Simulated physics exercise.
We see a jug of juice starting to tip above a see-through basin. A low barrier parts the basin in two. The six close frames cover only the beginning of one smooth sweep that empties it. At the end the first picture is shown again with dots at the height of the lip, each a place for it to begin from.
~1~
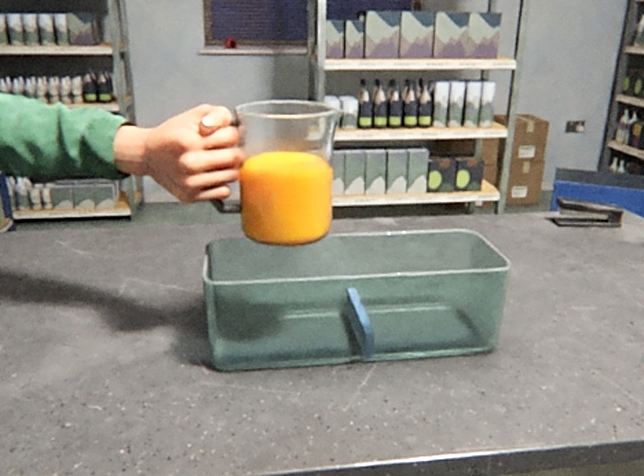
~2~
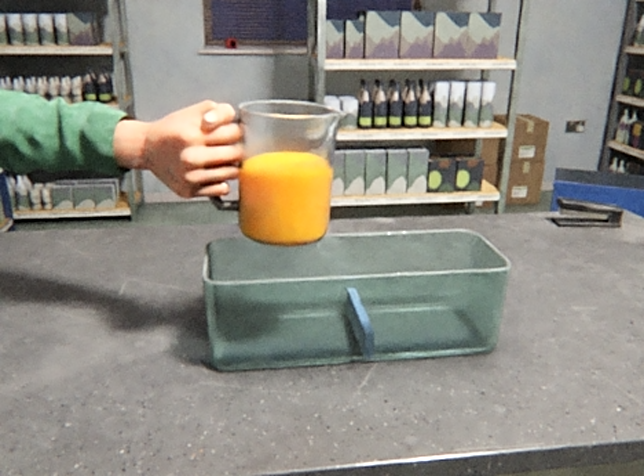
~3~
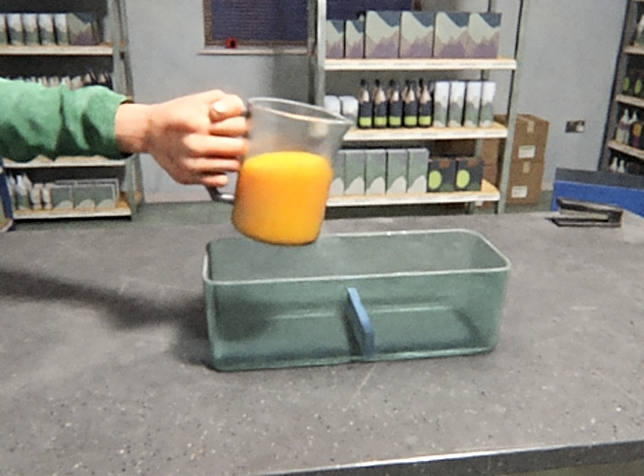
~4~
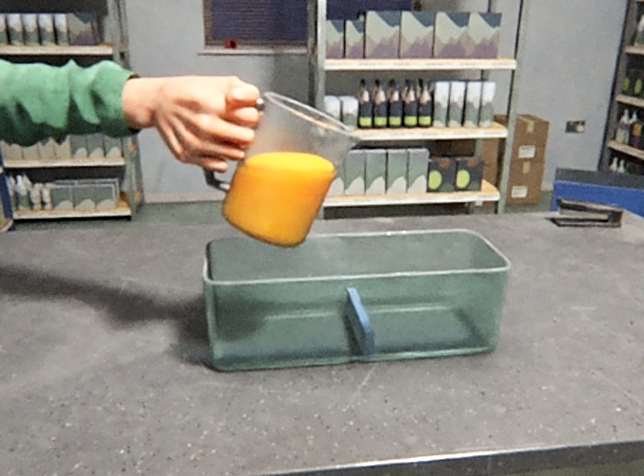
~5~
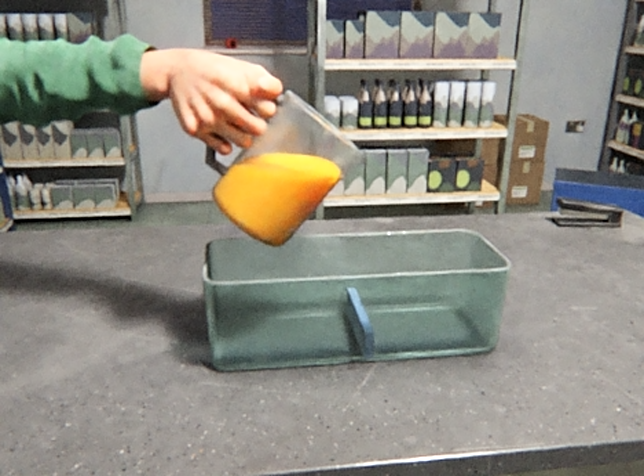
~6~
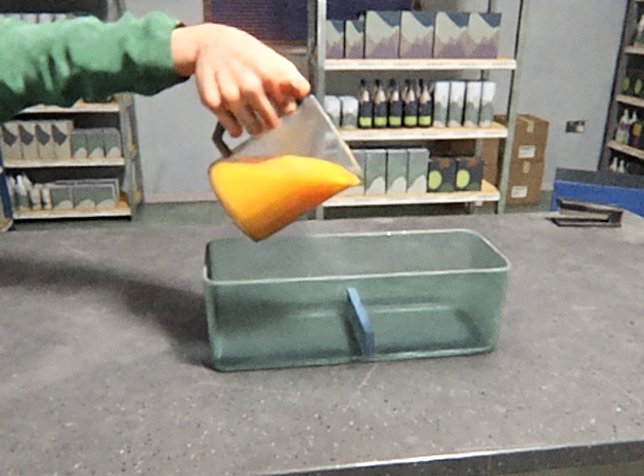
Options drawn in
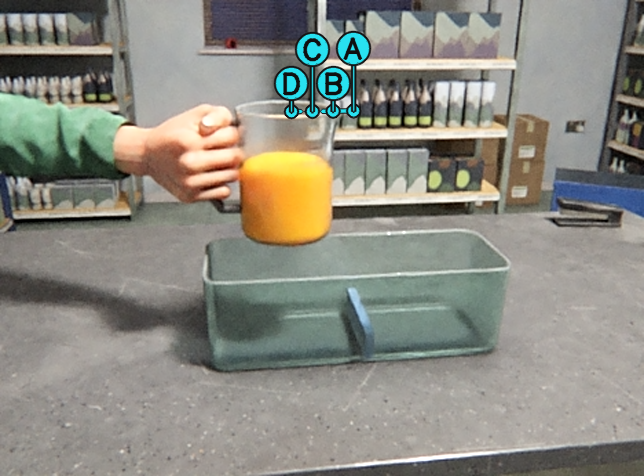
A hand in a green sleeve, reaching in from the left, holds a clear jug of orange juice above a see-through, green-tinted basin parted by a low blue barrier. The basin sits on a speckled grey counter, seen from the front and slightly above, with stocked shelves behind. The hand rises slightly and rotates the jug clockwise, slowly then more steeply, the juice sliding towards its right-hand lip, while the camera stays still.
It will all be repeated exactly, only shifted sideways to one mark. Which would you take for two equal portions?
Best: C.
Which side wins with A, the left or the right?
The right one.
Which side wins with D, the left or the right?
The left one.
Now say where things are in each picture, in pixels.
Upright, lip at (341, 111); basin from (211, 366) to (495, 347); top of the wall at (360, 308); nothing has left yet.
Tipped about 3°, lip at (344, 113); nothing has left yet.
Tipped about 11°, lip at (351, 122); nothing has left yet.
Tipped about 23°, lip at (360, 137); nothing has left yet.
Tipped about 39°, lip at (365, 158); nothing has left yet.
Tipped about 57°, lip at (363, 182); nothing has left yet.
On the marked copy, A at (353, 110); B at (333, 111); C at (312, 111); D at (291, 111).
If A is chosen, about 9 % ends left of the wall and 90 % right of it.
If B is chosen, about 21 % ends left of the wall and 78 % right of it.
If C is chosen, about 54 % ends left of the wall and 45 % right of it.
If D is chosen, about 84 % ends left of the wall and 13 % right of it; 3 % is lost outside.
